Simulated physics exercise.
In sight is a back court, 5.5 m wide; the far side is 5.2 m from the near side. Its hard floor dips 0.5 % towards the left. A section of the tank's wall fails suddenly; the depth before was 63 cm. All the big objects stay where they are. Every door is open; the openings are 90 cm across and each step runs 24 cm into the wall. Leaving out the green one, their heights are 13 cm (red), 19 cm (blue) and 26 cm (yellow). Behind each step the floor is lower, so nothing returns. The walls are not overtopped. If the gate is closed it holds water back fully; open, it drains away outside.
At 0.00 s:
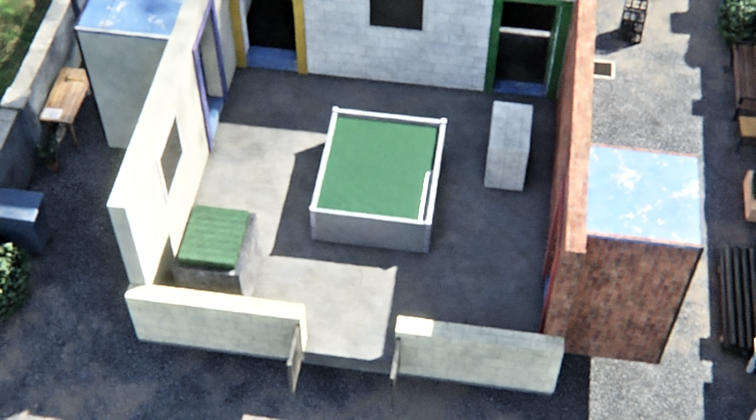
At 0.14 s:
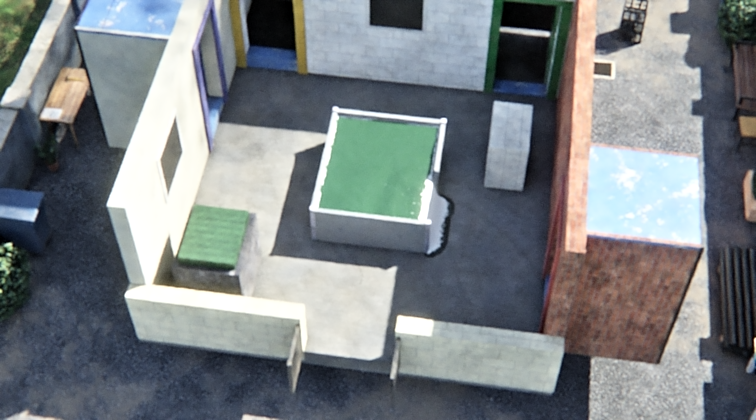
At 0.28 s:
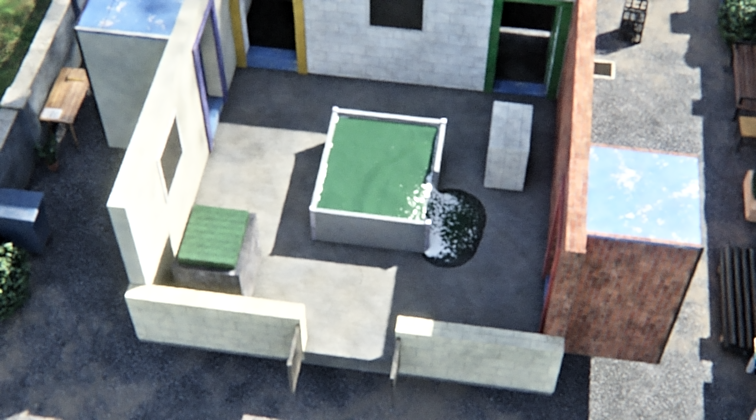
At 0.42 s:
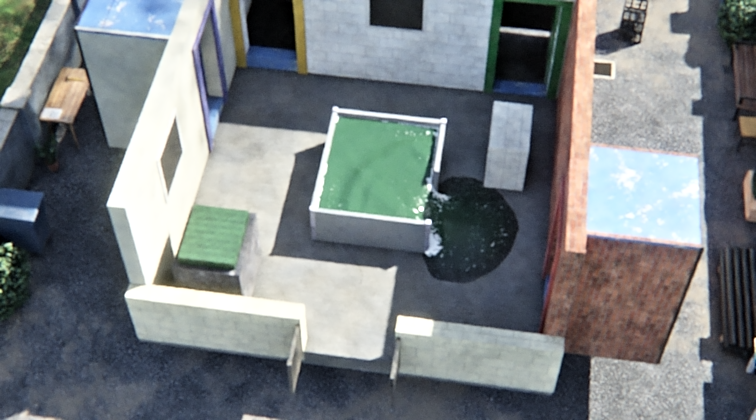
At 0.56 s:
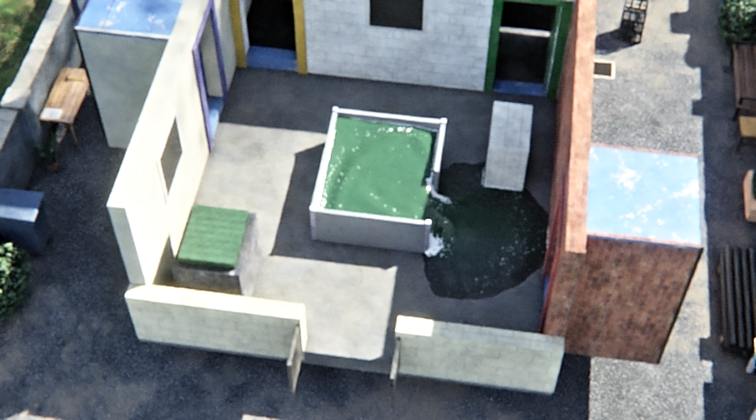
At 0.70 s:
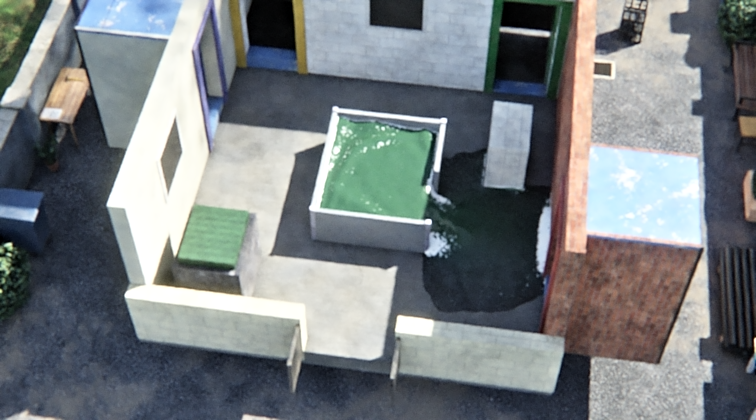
Walled back court seen from above, green water bursting from the right side of a raised tank and spreading across grey floor.
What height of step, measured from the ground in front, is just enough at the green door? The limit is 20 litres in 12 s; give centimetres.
At least 16 cm or so.
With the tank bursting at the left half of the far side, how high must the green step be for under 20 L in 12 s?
Some 11.5 cm.
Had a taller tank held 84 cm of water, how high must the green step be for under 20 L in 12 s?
Some 23 cm.
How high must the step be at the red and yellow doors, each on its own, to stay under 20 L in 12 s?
Roughly 20 cm at red and 6.5 cm at yellow.
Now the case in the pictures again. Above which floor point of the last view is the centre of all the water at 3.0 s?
Near (442, 225).
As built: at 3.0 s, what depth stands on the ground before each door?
In cm: Red 21, blue 0, green 17, yellow 0.
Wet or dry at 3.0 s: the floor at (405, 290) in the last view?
It is wet.
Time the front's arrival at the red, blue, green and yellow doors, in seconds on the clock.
Red 0.8 s, blue 5.5 s, green 1.8 s, yellow 5.5 s.
After 1.4 s water covers 25 % of the floor, deepest (36 cm) near (541, 251); it has not reached the green door.
After 3.0 s water covers 45 % of the floor, deepest (27 cm) near (520, 363); 17 cm at the green door, 48 litres in over its 6 cm step.
After 12.0 s water covers 95 % of the floor, deepest (10 cm) near (235, 71); 6 cm at the green door, 178 litres in over its 6 cm step.
At the green door as built, the water arrived by 1.9 s and peaked near 18 cm at 2.8 s.
With a step of 13.5 cm, 38 litres would have come in within the 12 s; with 18 cm, 12 litres. So under 20 litres takes about 16 cm.
